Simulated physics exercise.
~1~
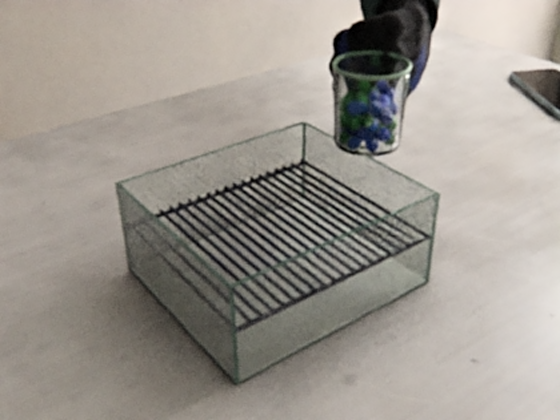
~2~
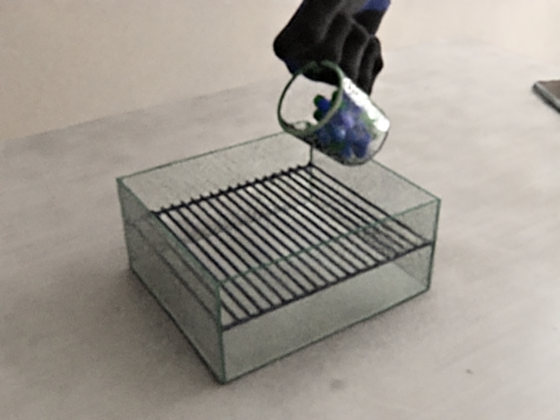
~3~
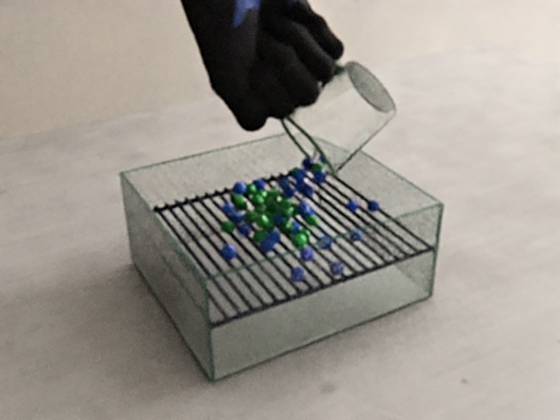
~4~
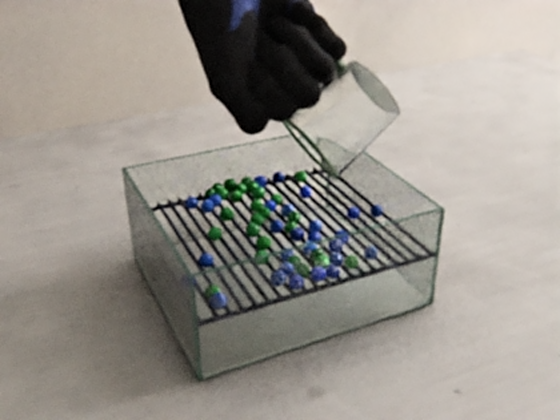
Black-gloved hand tipping a glass of green and blue beads over a clear box, the beads scattering and resting across its wires.
